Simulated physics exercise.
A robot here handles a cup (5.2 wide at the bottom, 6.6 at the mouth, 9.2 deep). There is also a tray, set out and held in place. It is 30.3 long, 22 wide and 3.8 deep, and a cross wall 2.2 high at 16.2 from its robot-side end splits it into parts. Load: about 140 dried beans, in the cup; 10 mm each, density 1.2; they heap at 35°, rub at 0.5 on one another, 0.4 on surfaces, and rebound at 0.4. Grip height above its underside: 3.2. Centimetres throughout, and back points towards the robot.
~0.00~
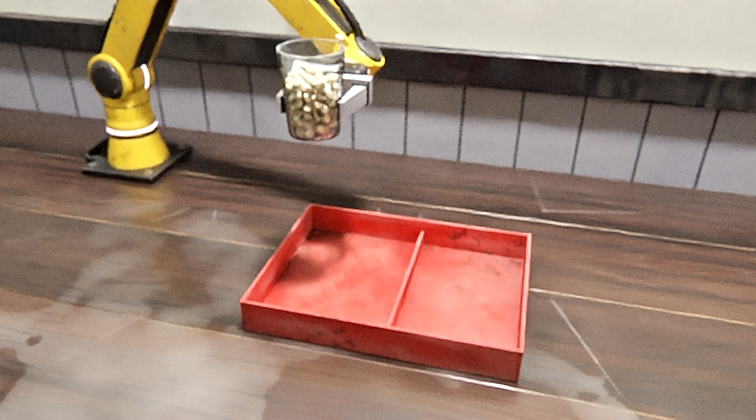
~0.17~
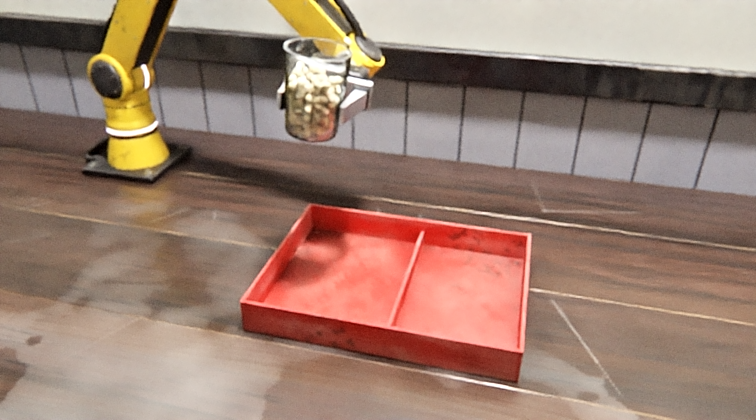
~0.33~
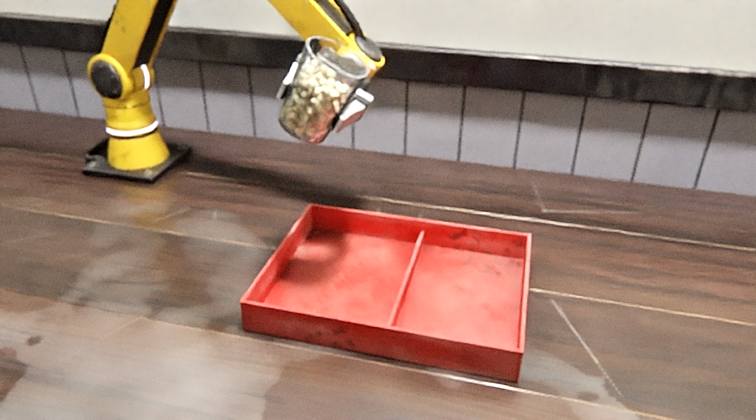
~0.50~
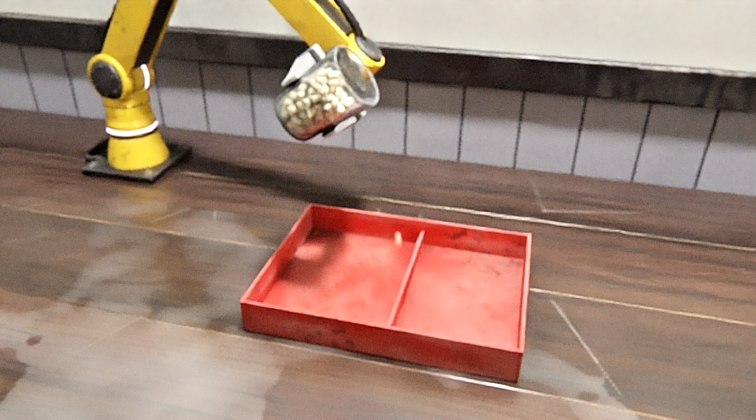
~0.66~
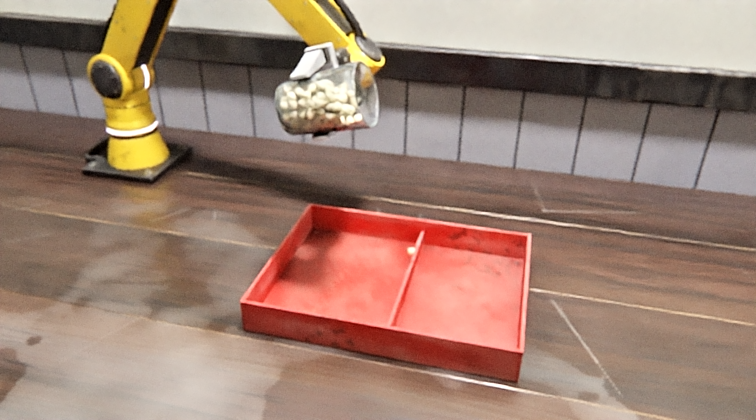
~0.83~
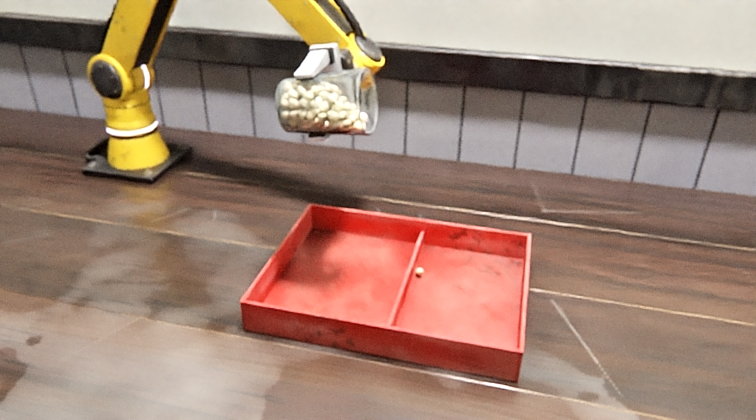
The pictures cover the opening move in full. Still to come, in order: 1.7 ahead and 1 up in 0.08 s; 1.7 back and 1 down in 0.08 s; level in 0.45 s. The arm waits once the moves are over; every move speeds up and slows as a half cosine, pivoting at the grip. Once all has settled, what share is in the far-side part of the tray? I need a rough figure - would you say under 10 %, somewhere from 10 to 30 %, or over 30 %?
I would say somewhere from 10 to 30 %.
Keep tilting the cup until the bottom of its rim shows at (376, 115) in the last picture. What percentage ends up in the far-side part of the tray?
0 %.
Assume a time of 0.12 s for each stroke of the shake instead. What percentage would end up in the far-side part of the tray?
Roughly 0 percent then.
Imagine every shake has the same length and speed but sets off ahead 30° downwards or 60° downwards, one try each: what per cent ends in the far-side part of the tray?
It comes to around 5 per cent on the first try and around 0 per cent on the second.
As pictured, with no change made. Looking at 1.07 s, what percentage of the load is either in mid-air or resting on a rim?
16 %.
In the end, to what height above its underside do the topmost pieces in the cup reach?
The top sits some 7.0 cm up.
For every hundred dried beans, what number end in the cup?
I'd estimate close to 80 percent finishes there.
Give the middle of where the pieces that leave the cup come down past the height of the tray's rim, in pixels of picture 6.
About at (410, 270).
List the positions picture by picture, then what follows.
In the first frame, cup middle at (313, 93), level; upper third of the load around (312, 86), from x 290 to 340, top at y 40; 145 in the cup.
In the second frame, cup middle at (315, 93), tilted 8° forward; upper third of the load around (314, 86), from x 290 to 350, top at y 45.
In the third frame, cup middle at (319, 95), tilted 28° forward; upper third of the load around (315, 88), from x 285 to 370, top at y 65; 144 in the cup, 1 in flight or on a rim.
In the fourth frame, cup middle at (323, 98), tilted 53° forward; upper third of the load around (319, 90), from x 285 to 400, top at y 75; 144 in the cup, 1 in the robot-side part.
In the fifth frame, cup middle at (325, 103), tilted 73° forward; upper third of the load around (316, 93), from x 285 to 410, top at y 85; 144 in the cup, 1 in the robot-side part.
In the sixth frame, cup middle at (326, 104), tilted 81° forward; upper third of the load around (310, 94), from x 285 to 420, top at y 85; 144 in the cup, 1 in the far-side part.
After 1.07 s, tilted 74° forward, highest piece 25 above the table; 121 in the cup, 1 in the far-side part, 23 in flight or on a rim.
After 1.32 s, tilted 14° forward, highest piece 28 above the table; 114 in the cup, 21 in the far-side part, 9 in the robot-side part, 1 in flight or on a rim.
After 1.64 s, level, highest piece 28 above the table; 114 in the cup, 22 in the far-side part, 9 in the robot-side part.
After 2.69 s, level, highest piece 28 above the table; 114 in the cup, 22 in the far-side part, 9 in the robot-side part.
At rest, 114 in the cup, 22 in the far-side part, 9 in the robot-side part. That is 15 % in the far-side part of the tray.
